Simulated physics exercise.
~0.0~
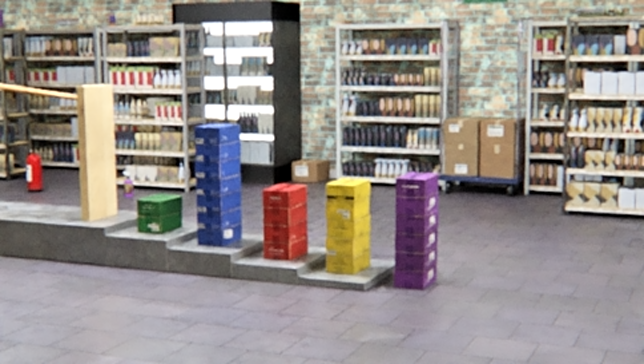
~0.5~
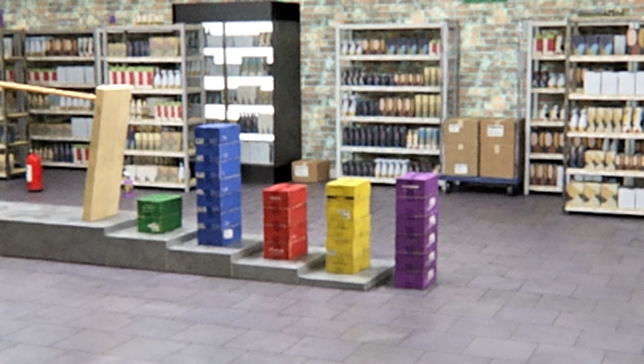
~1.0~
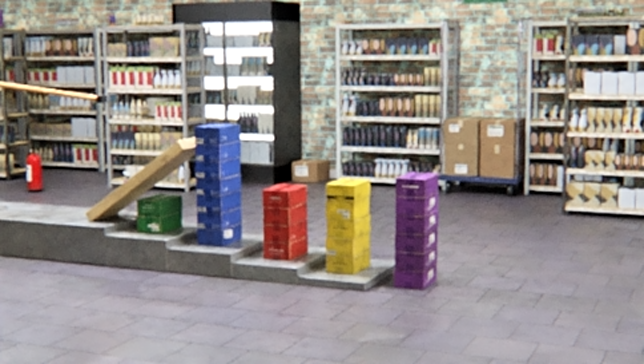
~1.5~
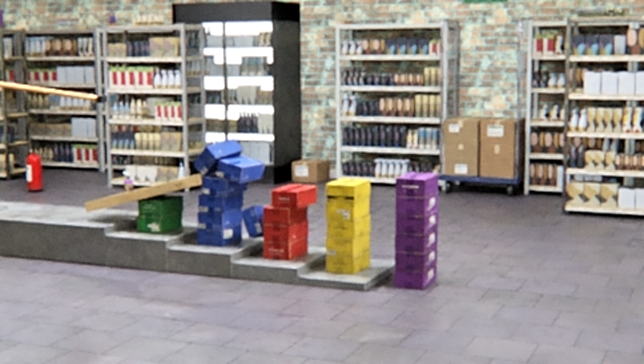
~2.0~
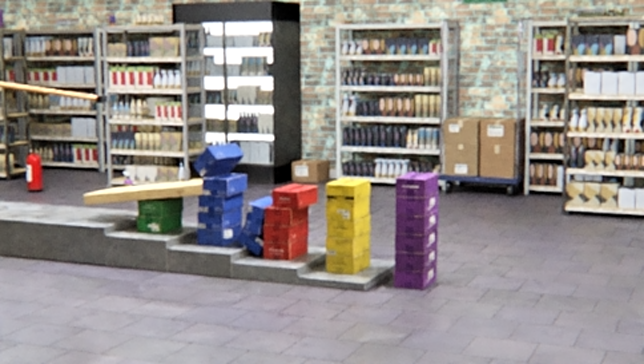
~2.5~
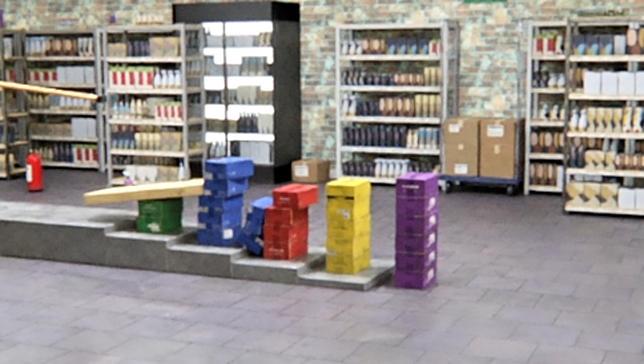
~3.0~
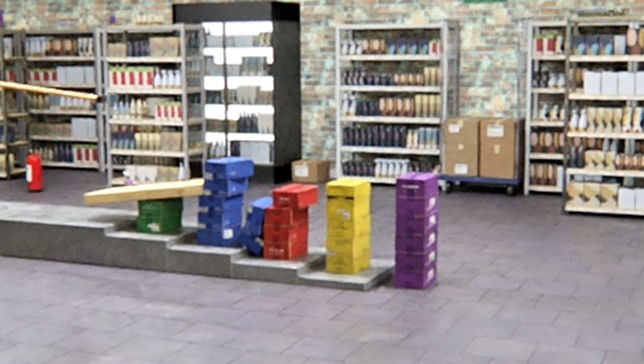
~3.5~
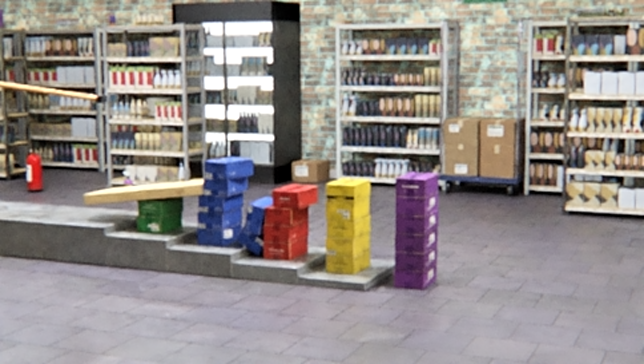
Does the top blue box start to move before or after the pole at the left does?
The top blue box starts to move after the pole, which is already moving right as the board begins to tip.
In this clip, a pole pushes an upright board, which tips right over a low green pile and strikes the blue boxes, knocking some loose and nudging the top red box; the board ends resting on the green pile, with yellow and purple still standing.
